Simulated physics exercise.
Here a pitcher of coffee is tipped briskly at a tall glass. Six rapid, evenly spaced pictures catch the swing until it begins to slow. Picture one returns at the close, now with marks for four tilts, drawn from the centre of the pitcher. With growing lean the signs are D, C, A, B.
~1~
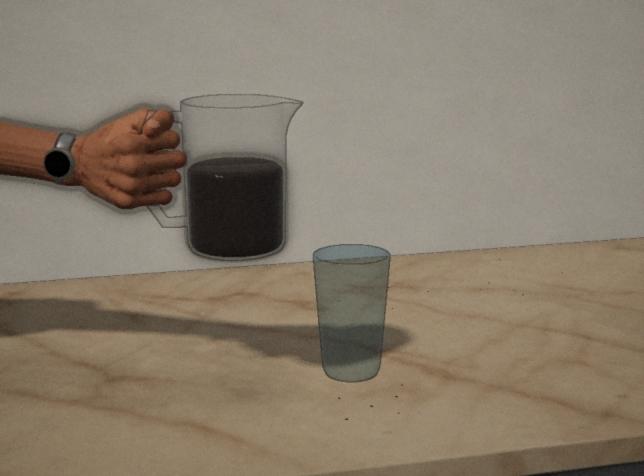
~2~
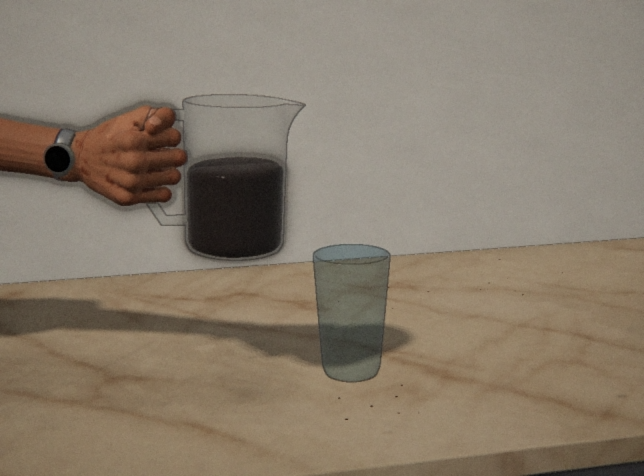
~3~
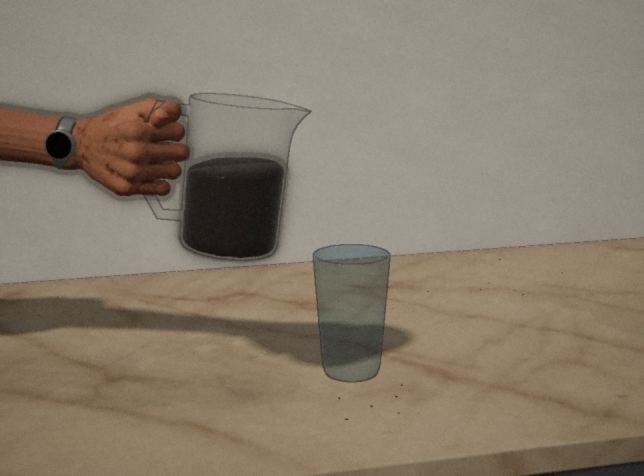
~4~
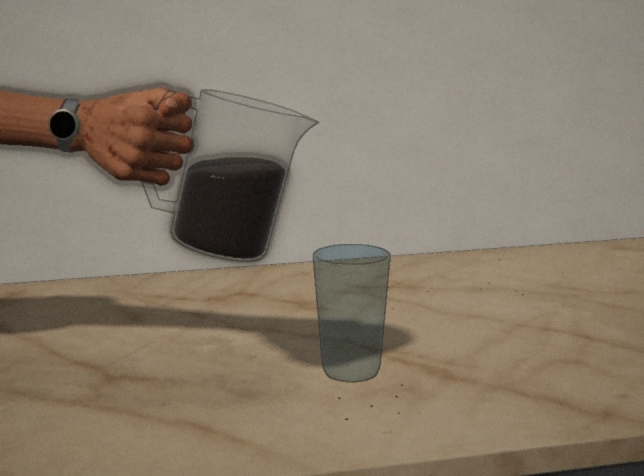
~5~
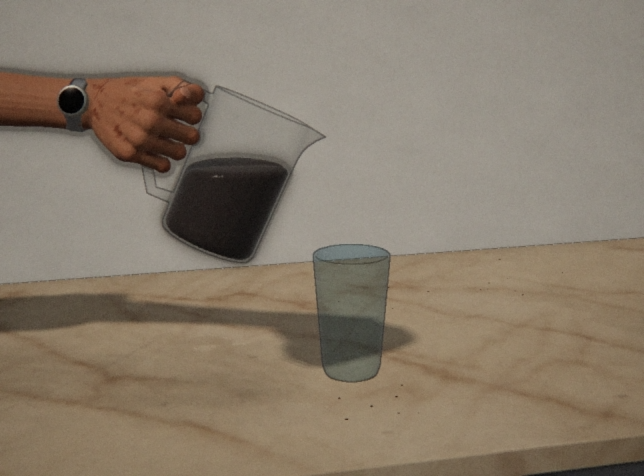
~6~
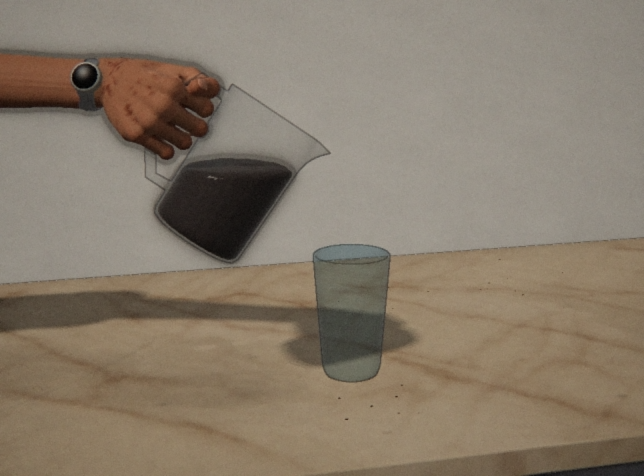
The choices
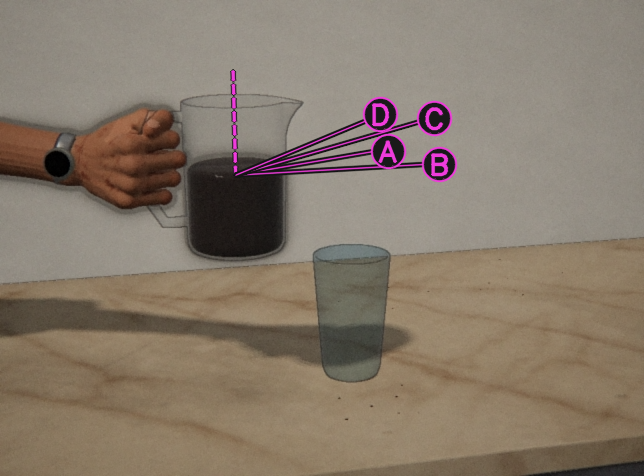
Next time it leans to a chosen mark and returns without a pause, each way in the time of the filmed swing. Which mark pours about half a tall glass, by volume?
C is best.
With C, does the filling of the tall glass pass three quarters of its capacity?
No, it does not.
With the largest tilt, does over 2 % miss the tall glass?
Yes.
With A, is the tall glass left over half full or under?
Over half.
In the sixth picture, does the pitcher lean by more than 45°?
No, it does not.
On the marked copy, A at (371, 151); B at (422, 164); C at (418, 122); D at (364, 121).
With A, the tall glass ends with about 65 % of what it can hold; 9 % of the coffee is spilt.
With B, the tall glass ends with about 80 % of what it can hold; 11 % of the coffee is spilt.
With C, the tall glass ends with about 51 % of what it can hold; 5 % of the coffee is spilt.
With D, the tall glass ends with about 33 % of what it can hold; 4 % of the coffee is spilt.
